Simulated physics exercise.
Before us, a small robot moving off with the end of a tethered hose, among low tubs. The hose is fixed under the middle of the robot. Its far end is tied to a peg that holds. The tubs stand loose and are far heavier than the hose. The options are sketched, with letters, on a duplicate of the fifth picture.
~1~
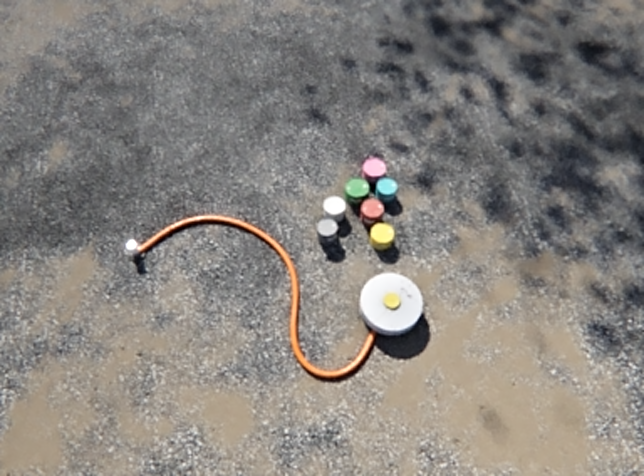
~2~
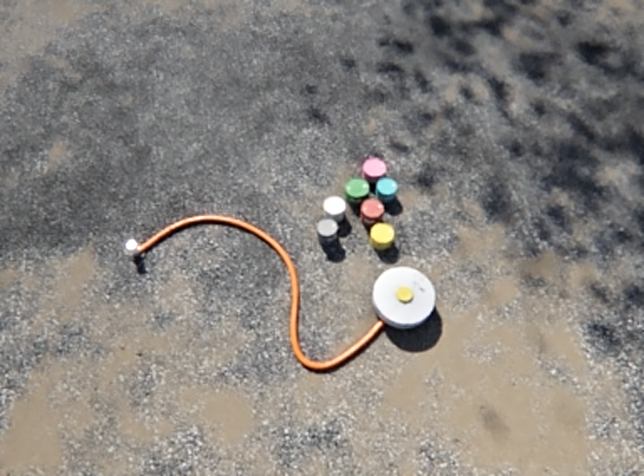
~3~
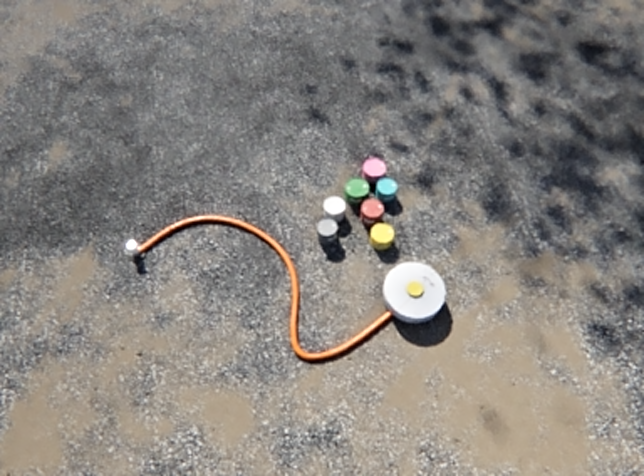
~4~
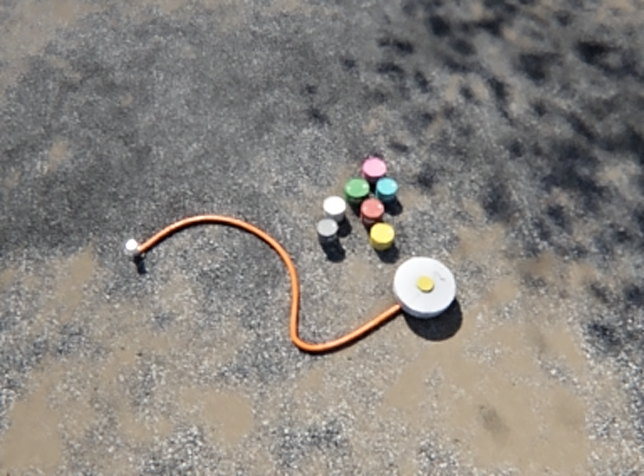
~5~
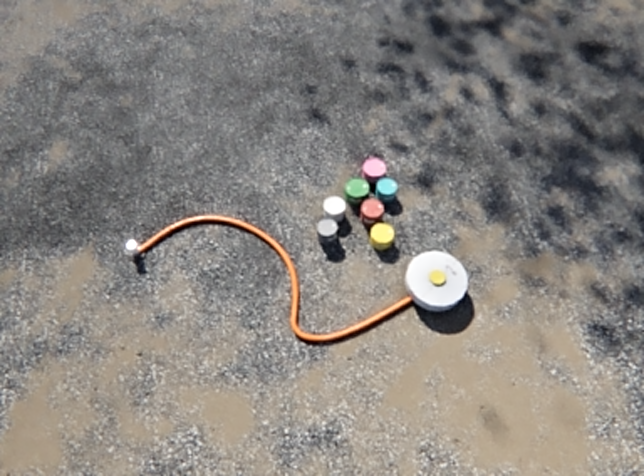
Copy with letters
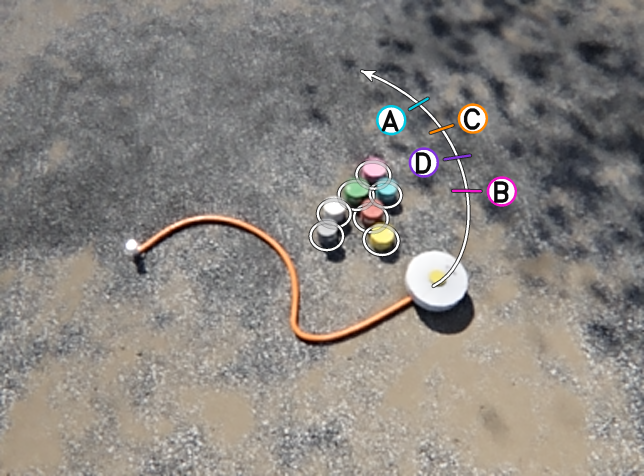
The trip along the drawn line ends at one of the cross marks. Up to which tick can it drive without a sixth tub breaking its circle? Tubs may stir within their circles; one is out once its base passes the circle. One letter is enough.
The farthest stop within the limit is C.
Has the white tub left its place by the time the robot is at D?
No.
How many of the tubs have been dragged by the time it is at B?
By then, none.
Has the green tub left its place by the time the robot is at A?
Yes.
On the marked copy, A at (419, 104); B at (467, 191); C at (442, 129); D at (457, 157); the route from (433, 286) via (457, 156) to (362, 71).
With C. Early on, robot (470, 226).
Further on, robot (465, 166).
At the end, robot (444, 123); red tub (365, 197); green tub (352, 183); yellow tub (363, 216); three over the rings.
As for the rest, A has seven over the rings; B is within the limit but short; D is within the limit but short.
